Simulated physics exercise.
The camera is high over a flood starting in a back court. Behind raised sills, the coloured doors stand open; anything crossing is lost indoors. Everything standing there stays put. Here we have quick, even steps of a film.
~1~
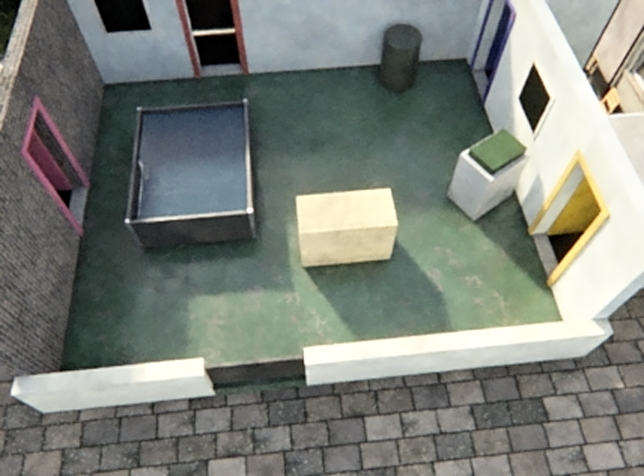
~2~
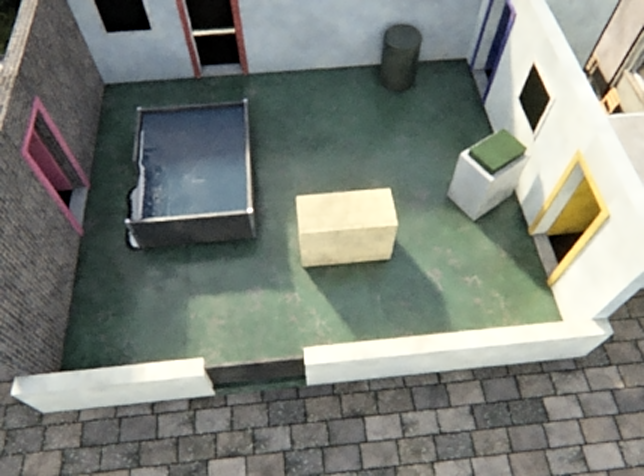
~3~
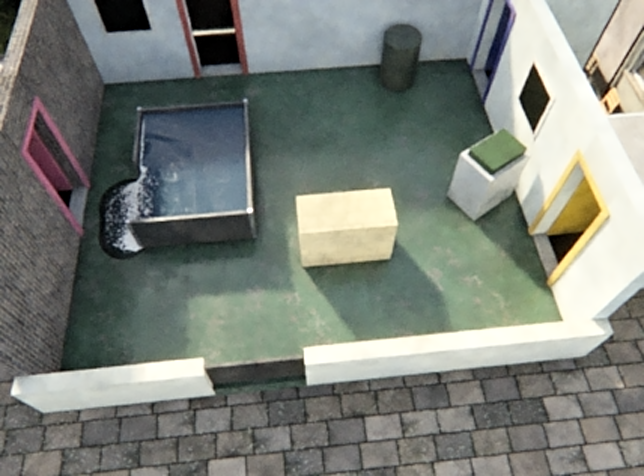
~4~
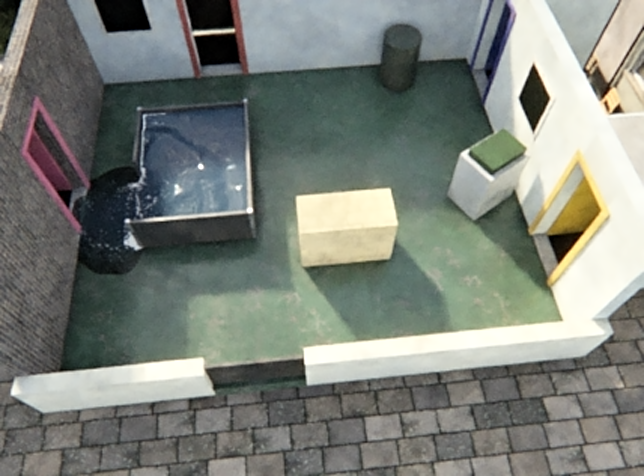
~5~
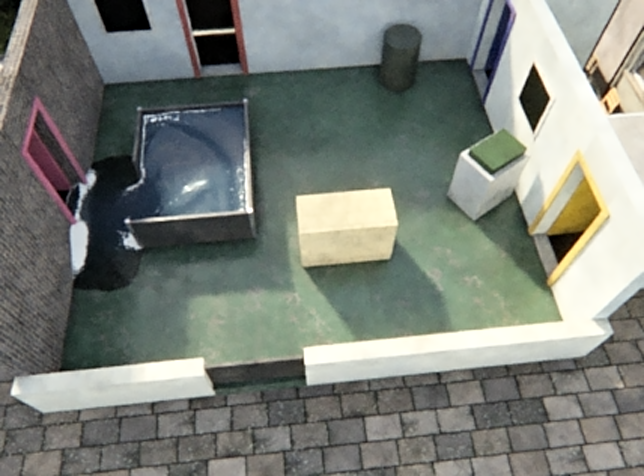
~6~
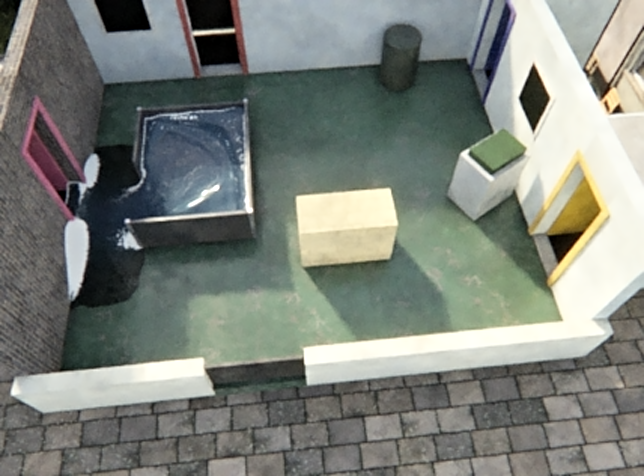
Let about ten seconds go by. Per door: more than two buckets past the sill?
One by one: Pink door: Over two buckets; red door: At most two buckets; blue door: At most two buckets; yellow door: Over two buckets.
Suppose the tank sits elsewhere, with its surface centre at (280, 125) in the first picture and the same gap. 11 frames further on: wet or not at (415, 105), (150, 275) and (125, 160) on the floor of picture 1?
Spared, hit, hit.
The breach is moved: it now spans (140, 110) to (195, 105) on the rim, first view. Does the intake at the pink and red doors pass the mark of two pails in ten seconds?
Lab note - pink door stays short of it, red door tops the mark.
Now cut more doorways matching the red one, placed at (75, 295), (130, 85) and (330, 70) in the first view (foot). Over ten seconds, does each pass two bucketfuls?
In order: Exceeds it, exceeds it, falls short.
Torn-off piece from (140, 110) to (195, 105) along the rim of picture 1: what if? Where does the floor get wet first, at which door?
The door marked red.
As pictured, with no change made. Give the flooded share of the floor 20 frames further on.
My estimate is roughly 35 percent.
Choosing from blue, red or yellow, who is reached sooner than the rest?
The red one.
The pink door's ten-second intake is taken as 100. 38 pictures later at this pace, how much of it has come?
Near 95 %, I'd say.
A moment on, water covers 10 % of the floor; the pink door far over two buckets in, the red door not reached, the blue door not reached, the yellow door not reached.
Next, water covers 20 % of the floor; the pink door far over two buckets in, the red door not reached, the blue door not reached, the yellow door not reached.
Then, water covers 35 % of the floor; the pink door far over two buckets in, the red door wet at the sill, nothing in, the blue door not reached, the yellow door not reached.
Later, water covers 65 % of the floor; the pink door far over two buckets in, the red door wet at the sill, nothing in, the blue door not reached, the yellow door under two buckets in.
In the end, water covers 90 % of the floor; the pink door far over two buckets in, the red door wet at the sill, nothing in, the blue door not reached, the yellow door over two buckets in.
